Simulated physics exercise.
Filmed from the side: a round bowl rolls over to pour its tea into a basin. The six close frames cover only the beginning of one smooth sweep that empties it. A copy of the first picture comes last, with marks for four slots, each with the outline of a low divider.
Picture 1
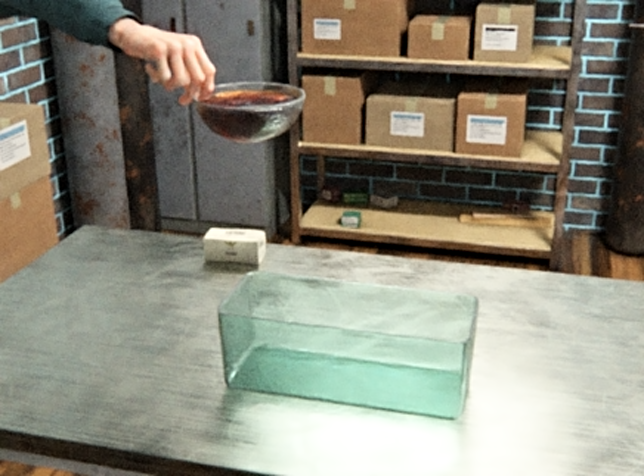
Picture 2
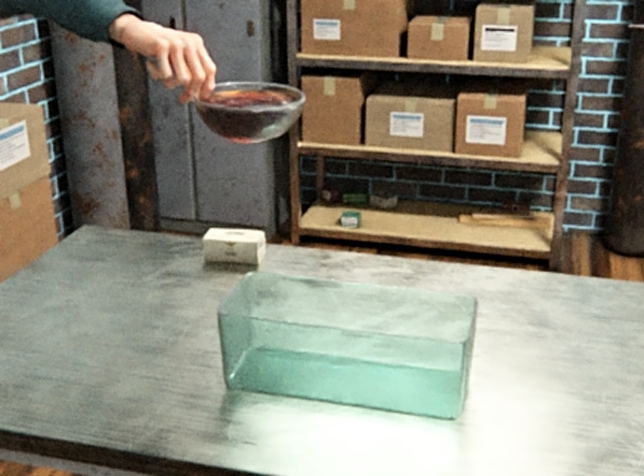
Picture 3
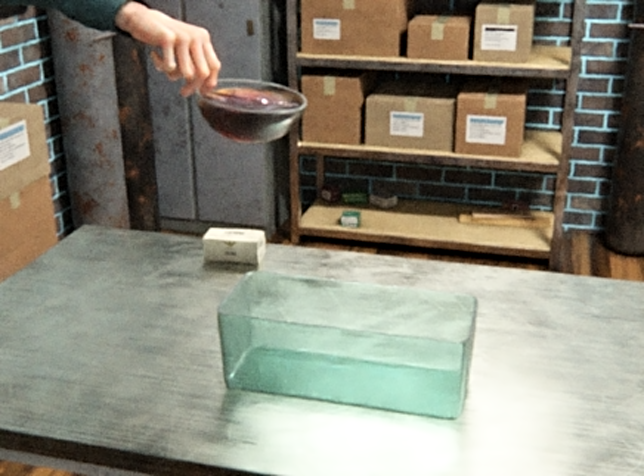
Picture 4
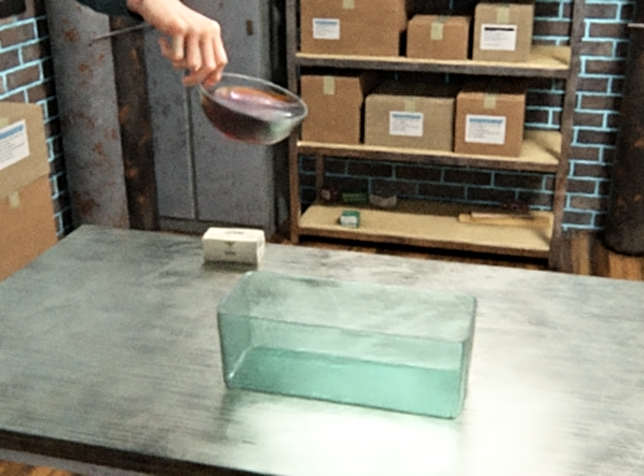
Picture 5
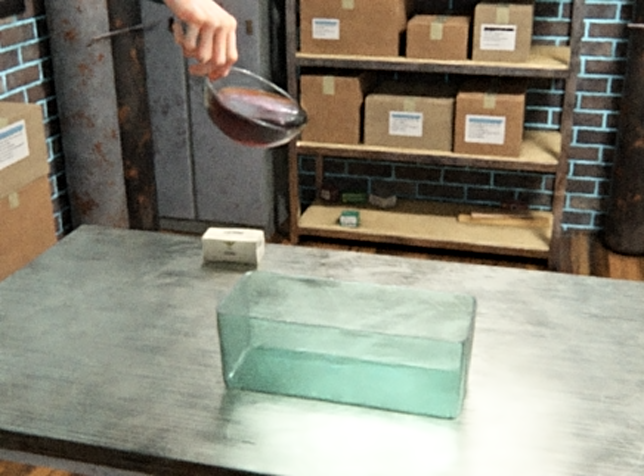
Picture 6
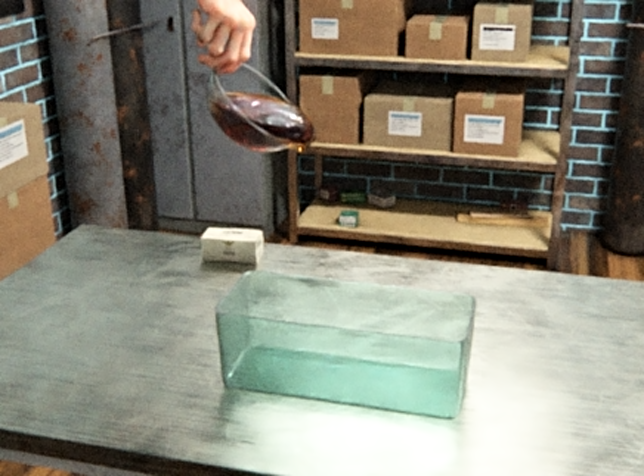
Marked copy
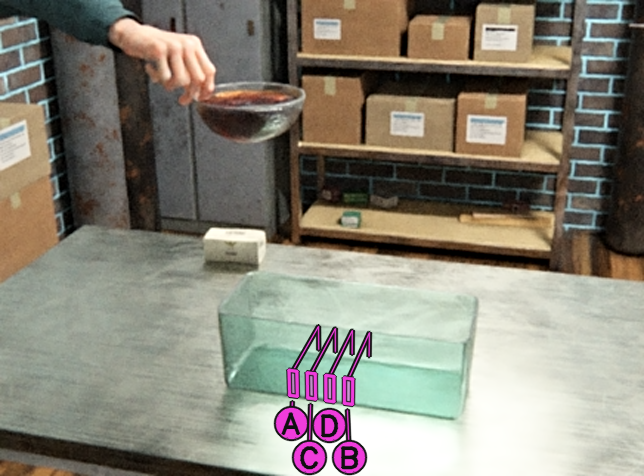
To begin with, a hand at the upper left holds a round glass bowl of dark reddish tea nearly level above a metal table with a greenish glass basin. The hand then tips the bowl steadily to the right, its lip sinking, until a little tea just crosses the lowered edge.
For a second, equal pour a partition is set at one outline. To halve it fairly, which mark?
The answer is slot B.
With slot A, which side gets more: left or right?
The right one.
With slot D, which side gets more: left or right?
The right one.
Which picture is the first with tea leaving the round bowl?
In picture 5.
In magenta, A at (292, 402); B at (347, 410); C at (310, 404); D at (328, 407).
Choosing A, about 13 % ends left of the wall and 80 % right of it; 7 % is lost outside.
Choosing B, about 49 % ends left of the wall and 48 % right of it; 3 % is lost outside.
Choosing C, about 14 % ends left of the wall and 80 % right of it; 6 % is lost outside.
Choosing D, about 23 % ends left of the wall and 73 % right of it; 4 % is lost outside.
